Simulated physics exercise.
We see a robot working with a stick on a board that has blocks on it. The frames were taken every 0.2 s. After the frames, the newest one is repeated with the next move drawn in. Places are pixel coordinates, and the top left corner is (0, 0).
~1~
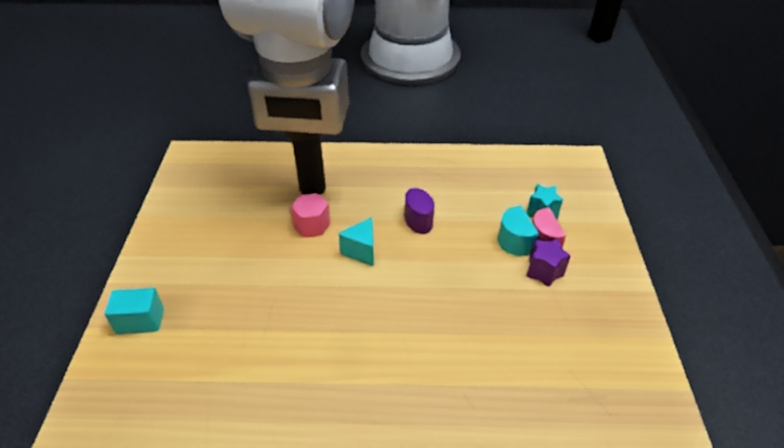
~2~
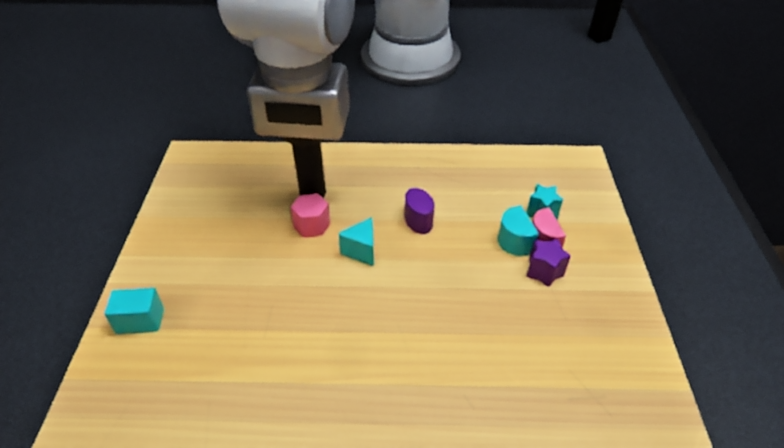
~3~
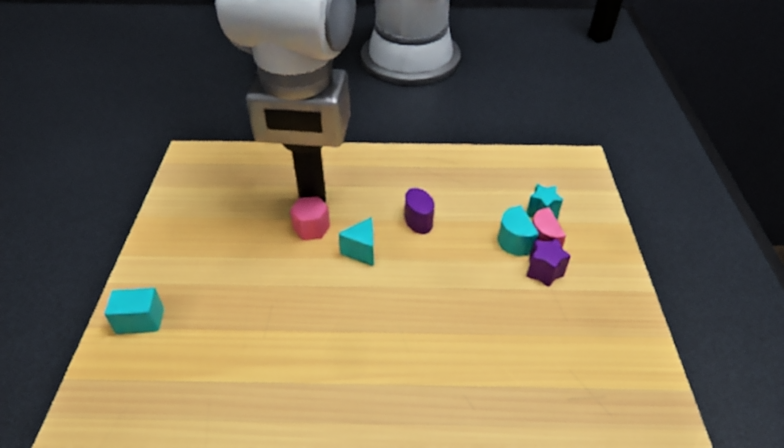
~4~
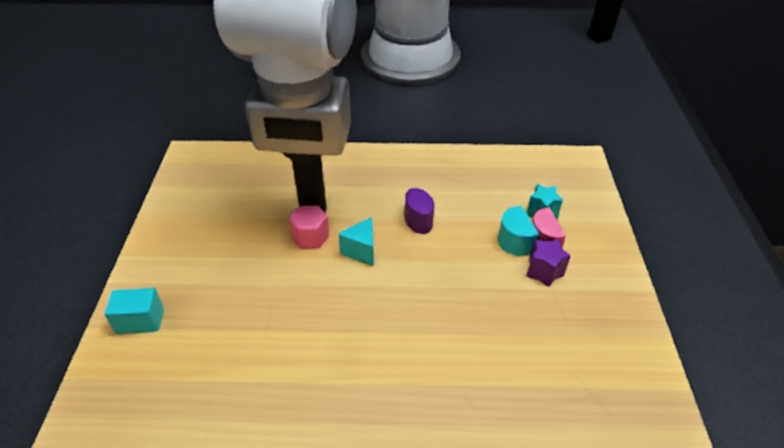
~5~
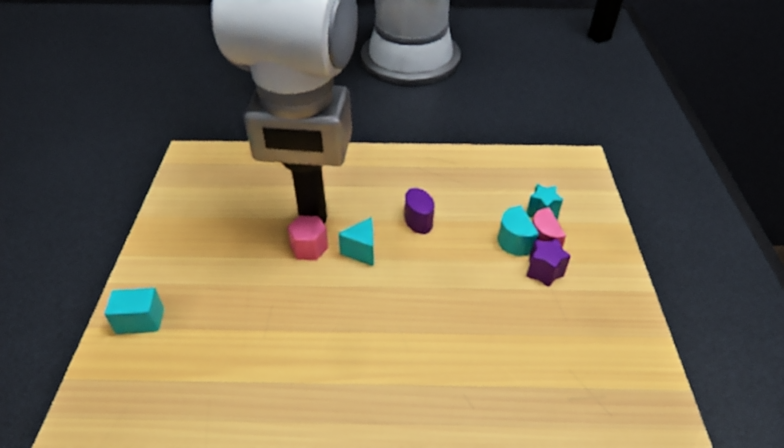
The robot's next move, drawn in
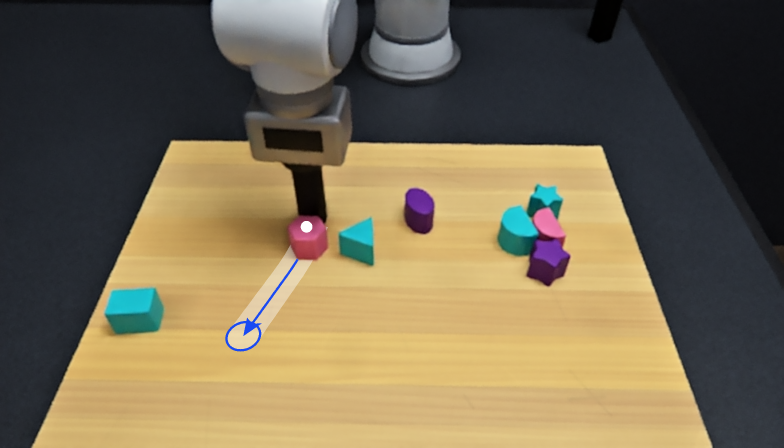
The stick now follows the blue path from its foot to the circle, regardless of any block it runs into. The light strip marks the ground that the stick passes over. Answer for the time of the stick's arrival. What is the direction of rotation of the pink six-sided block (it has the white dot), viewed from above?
My answer: Anticlockwise.
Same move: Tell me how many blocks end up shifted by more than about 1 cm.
A single block is moved.
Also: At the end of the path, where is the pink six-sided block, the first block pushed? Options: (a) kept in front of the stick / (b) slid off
My answer is option b.
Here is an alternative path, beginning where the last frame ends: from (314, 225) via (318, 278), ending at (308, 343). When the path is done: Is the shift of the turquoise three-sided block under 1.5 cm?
In short: Yes.
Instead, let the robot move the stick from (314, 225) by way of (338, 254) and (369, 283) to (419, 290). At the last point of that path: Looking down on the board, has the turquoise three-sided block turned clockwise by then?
No, it doesn't check out.
Drawn move, from (314, 225) through (286, 277) to (243, 336); the dot is on the pink six-sided block.
What follows on the original path. One third of the way, stick (297, 253); pink six-sided block (296, 264), turned 25° anticlockwise.
Two thirds of the way, stick (270, 291); pink six-sided block (291, 295), turned 60° anticlockwise.
At the end, stick (241, 330); pink six-sided block (291, 297), turned 65° anticlockwise; turquoise three-sided block still.
